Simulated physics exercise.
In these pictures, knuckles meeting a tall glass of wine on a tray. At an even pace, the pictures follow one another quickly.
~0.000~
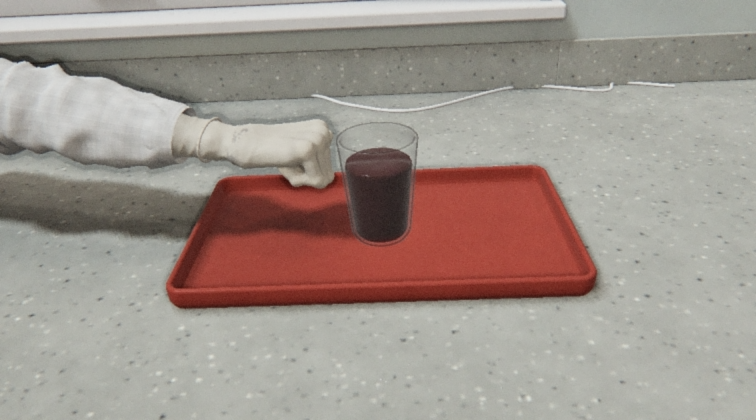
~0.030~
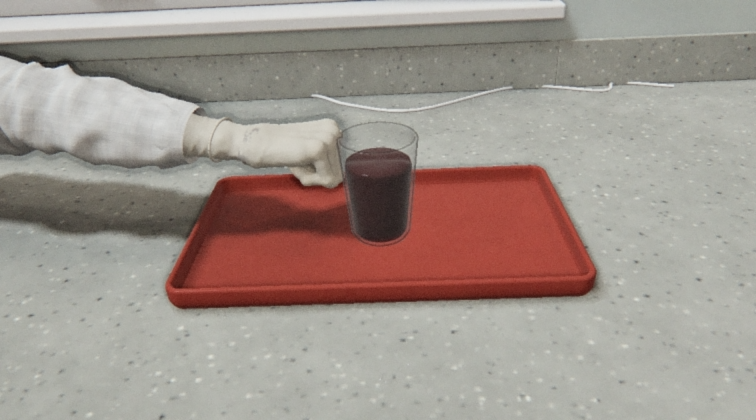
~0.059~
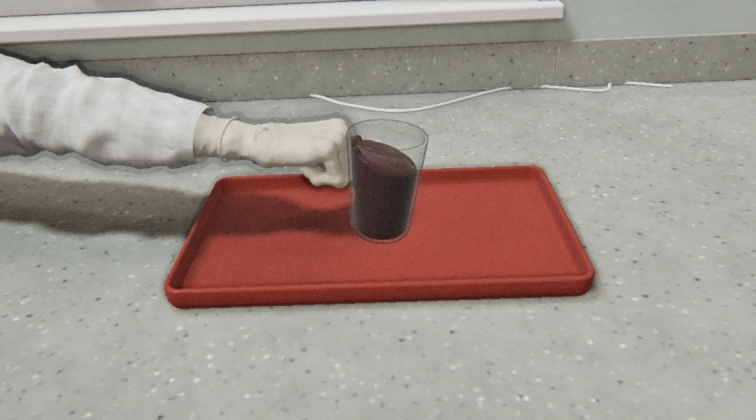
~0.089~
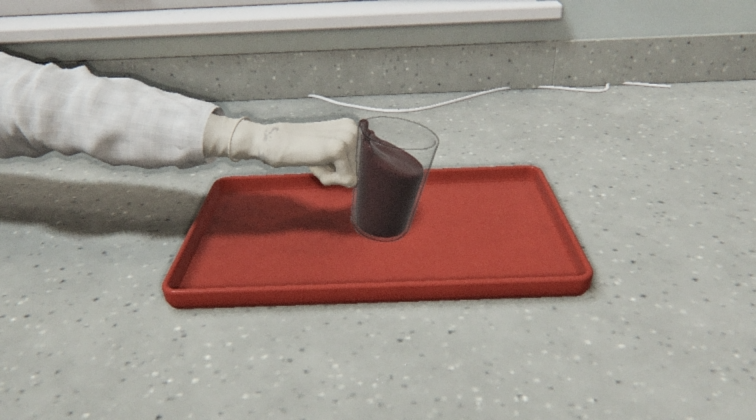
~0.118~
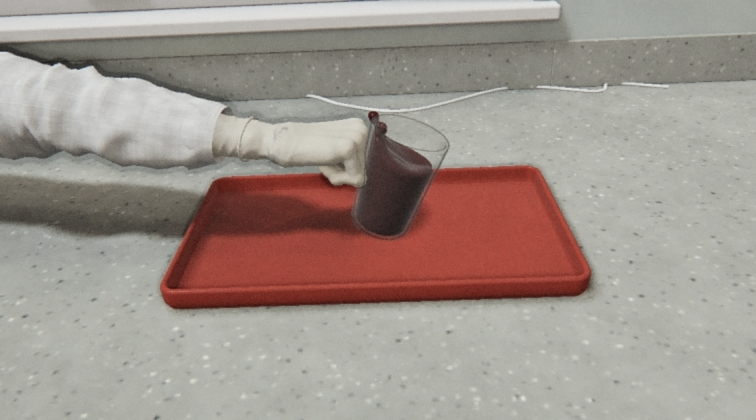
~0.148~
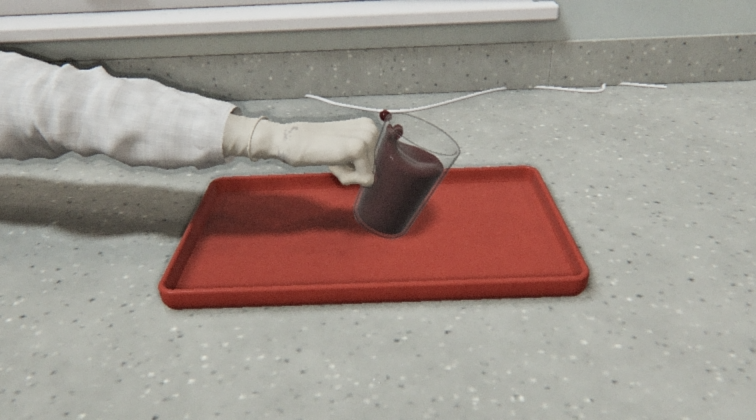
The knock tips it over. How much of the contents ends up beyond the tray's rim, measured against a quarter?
A quarter or more of it does.
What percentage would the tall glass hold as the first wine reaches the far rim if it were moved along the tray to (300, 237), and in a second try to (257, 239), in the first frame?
Spot one gives 55 percent, spot two gives 45 percent.
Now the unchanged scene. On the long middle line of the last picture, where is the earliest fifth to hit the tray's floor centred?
(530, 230).
A moment on, the tall glass is falling and 95 per cent is in the glass, 0 on the tray and 5 above or beyond its rim.
Next, the tall glass lies on its side and 58 per cent is in the glass, 26 on the tray and 16 above or beyond its rim.
Then the tall glass lies on its side and 27 per cent is in the glass, 41 on the tray and 32 above or beyond its rim.
Later the tall glass lies on its side and 14 per cent is in the glass, 50 on the tray and 37 above or beyond its rim.
In the end 63 per cent is held by tray and glass, 37 is off the tray.
